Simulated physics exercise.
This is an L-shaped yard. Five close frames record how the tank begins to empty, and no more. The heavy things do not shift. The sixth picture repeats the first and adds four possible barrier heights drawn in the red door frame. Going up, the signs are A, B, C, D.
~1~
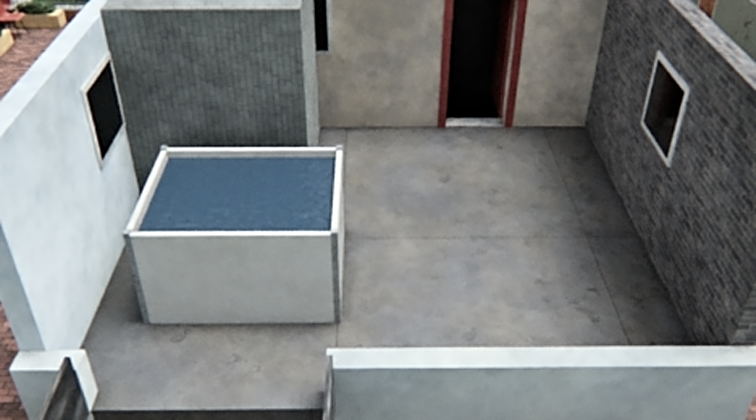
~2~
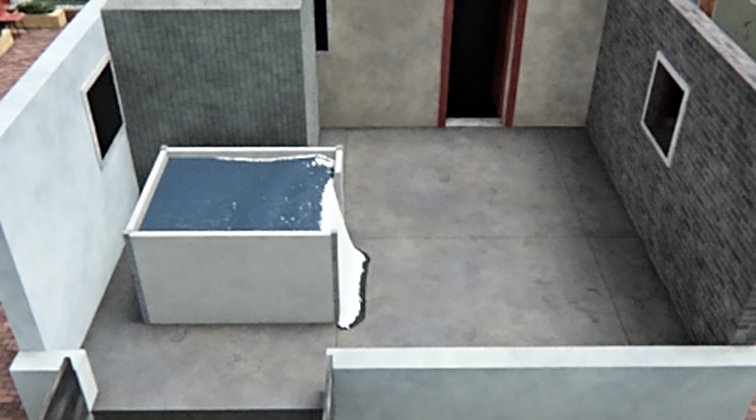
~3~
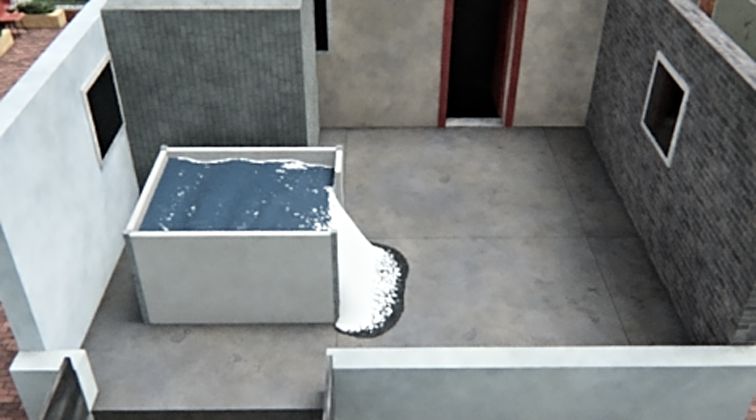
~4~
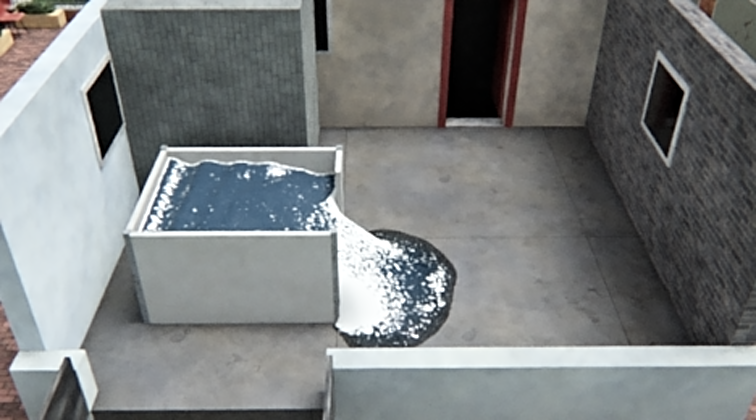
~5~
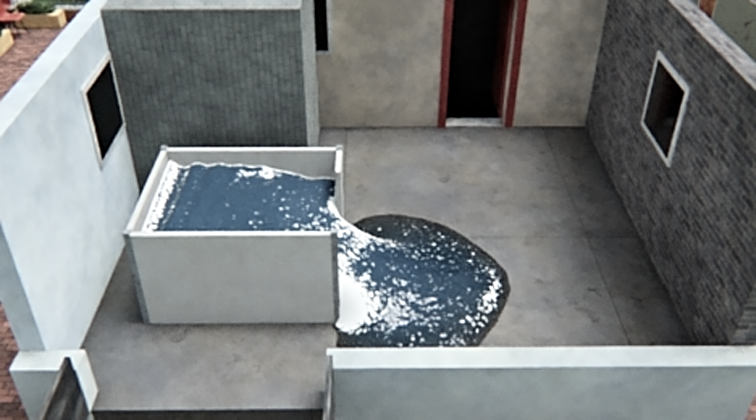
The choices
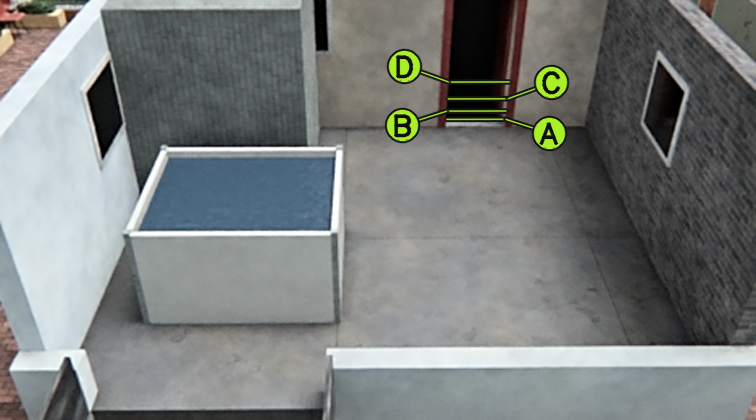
A walled concrete yard is seen from above, with a pale wall and small dark window on the left, a dark brick wall with a white-framed window on the right, and a red-framed doorway at the back. A pale rectangular tank of still blue water stands at left. Water pours from its right side, foaming white, and spreads rightward across the grey floor in a widening dark-edged pool.
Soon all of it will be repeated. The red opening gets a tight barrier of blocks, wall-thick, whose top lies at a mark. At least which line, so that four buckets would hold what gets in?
Mark B.
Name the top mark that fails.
A it is.
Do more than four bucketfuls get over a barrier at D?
No, that is safe.
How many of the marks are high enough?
Three of them.
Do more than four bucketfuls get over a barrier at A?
Yes, that goes wrong.
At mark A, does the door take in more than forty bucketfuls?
No, less.
On the marked copy, A at (475, 119); B at (476, 111); C at (477, 98); D at (479, 82); from the bottom up A, B, C, D.
For mark A, about 12 bucketfuls get in.
For mark B, a splash gets over, under a bucket.
For mark C, nothing gets over.
For mark D, nothing gets over.
